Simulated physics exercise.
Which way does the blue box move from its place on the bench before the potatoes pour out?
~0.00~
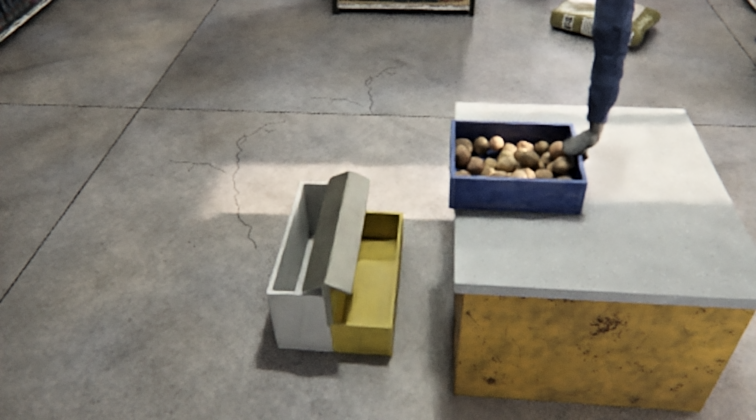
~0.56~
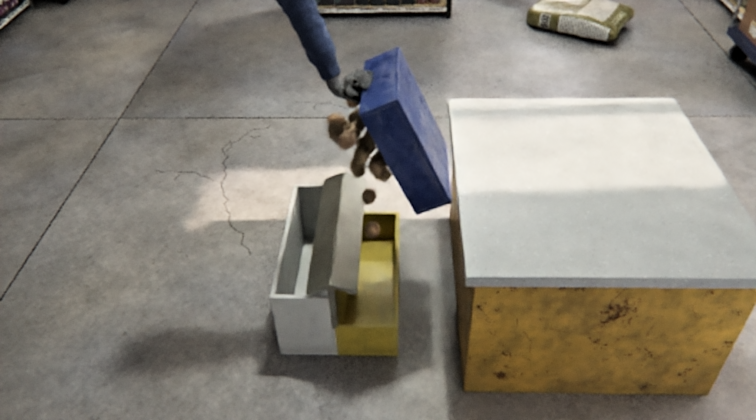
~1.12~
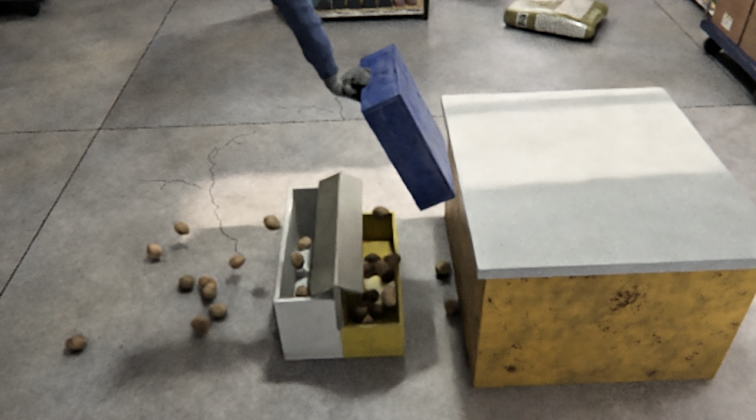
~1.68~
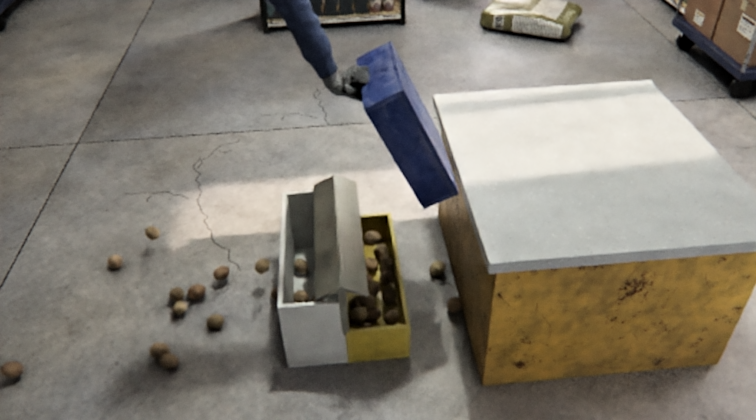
The blue box moves to the left, off the bench and toward the bins on the floor.
